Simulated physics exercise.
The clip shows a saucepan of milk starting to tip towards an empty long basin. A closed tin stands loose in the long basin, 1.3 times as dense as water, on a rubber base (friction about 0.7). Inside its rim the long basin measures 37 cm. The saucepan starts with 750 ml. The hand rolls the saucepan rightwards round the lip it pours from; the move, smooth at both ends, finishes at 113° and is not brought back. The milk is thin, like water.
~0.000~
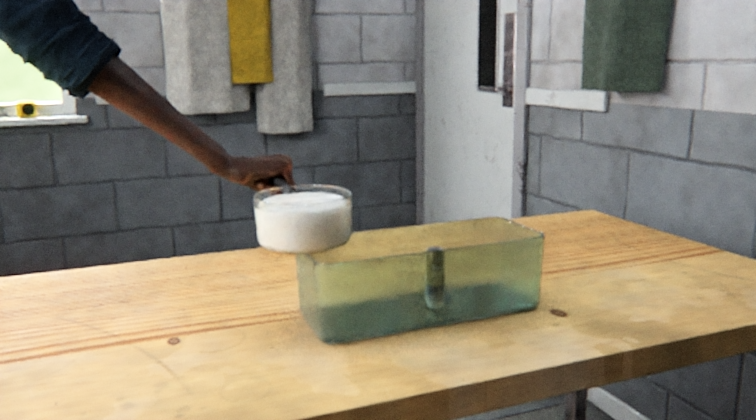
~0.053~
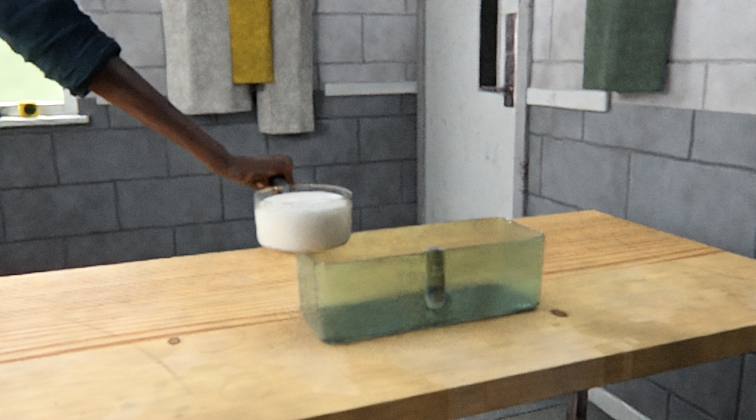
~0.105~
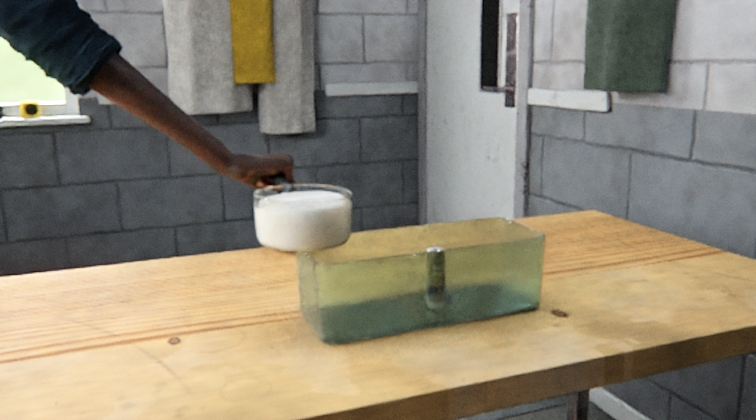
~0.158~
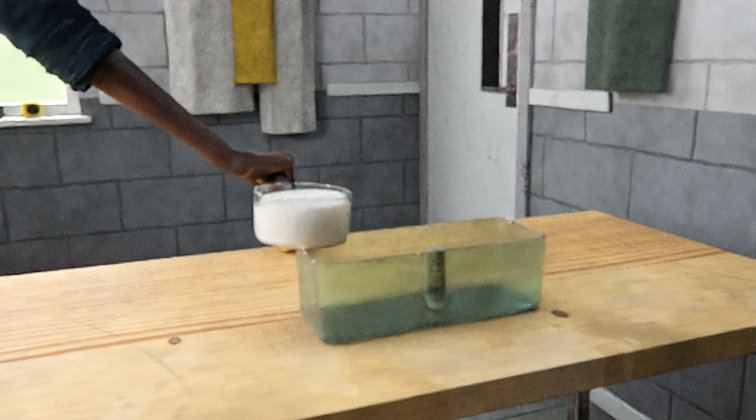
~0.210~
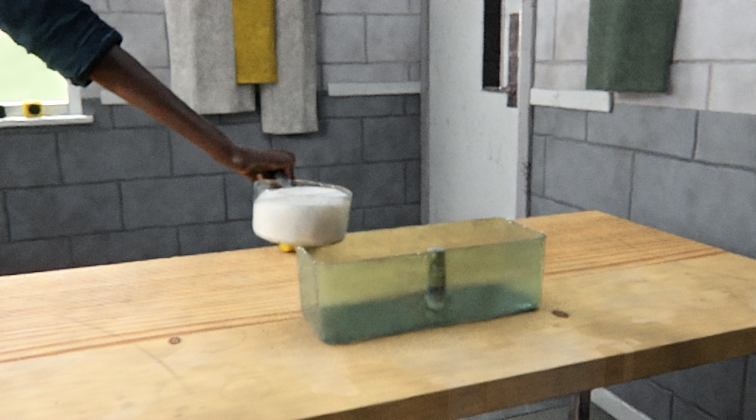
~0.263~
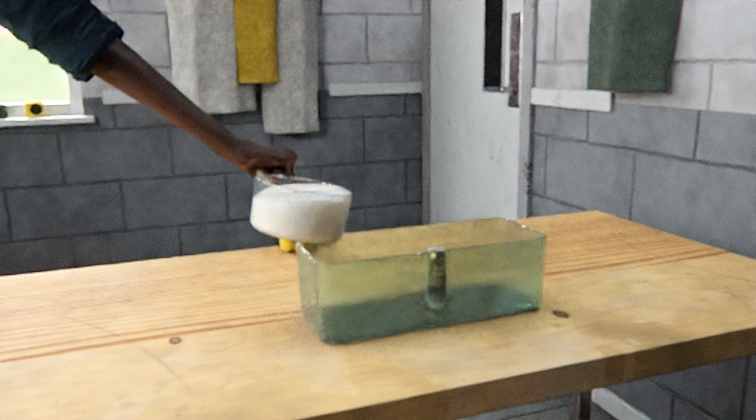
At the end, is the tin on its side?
It remains upright.
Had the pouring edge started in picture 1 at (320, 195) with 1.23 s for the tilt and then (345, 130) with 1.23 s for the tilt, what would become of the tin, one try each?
First it keeps standing; then it remains upright.
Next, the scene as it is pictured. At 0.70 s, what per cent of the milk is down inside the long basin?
About 18 per cent.
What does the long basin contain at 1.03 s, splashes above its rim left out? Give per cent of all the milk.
About 84 per cent.
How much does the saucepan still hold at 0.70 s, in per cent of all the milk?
About 50 per cent.
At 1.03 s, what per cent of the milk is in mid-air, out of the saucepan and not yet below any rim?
Near 10 in a hundred.
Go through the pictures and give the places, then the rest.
In the first picture, it leans 0°; its right rim is at (348, 192); the milk meets the walls at (257, 205) and (346, 197); the long basin's rim runs from (305, 253) to (523, 227); the tin's top is at (435, 252).
In the second picture, it leans 1°; its right rim is at (348, 192); the milk meets the walls at (257, 205) and (346, 197).
In the third picture, it leans 2°; its right rim is at (349, 192); the milk meets the walls at (257, 205) and (346, 195).
In the fourth picture, it leans 5°; its right rim is at (349, 192); the milk meets the walls at (257, 203) and (346, 194).
In the fifth picture, it leans 8°; its right rim is at (349, 192); the milk meets the walls at (257, 200) and (346, 192).
In the sixth picture, it leans 12°; its right rim is at (349, 192); the milk meets the walls at (256, 196) and (346, 189).
After 0.70 s the tilt is 69° and 51 per cent is still to pour; the tin stands where it began.
After 1.03 s the tilt is 105° and 6 per cent is still to pour; the tin stands 1 cm from where it began.
After 1.36 s the tilt is 113° and 0 per cent is still to pour; the tin stands 1 cm from where it began.
After 1.73 s the tilt is 113° and 0 per cent is still to pour; the tin stands 1 cm from where it began.
In the end the tin stands 1 cm from where it began.
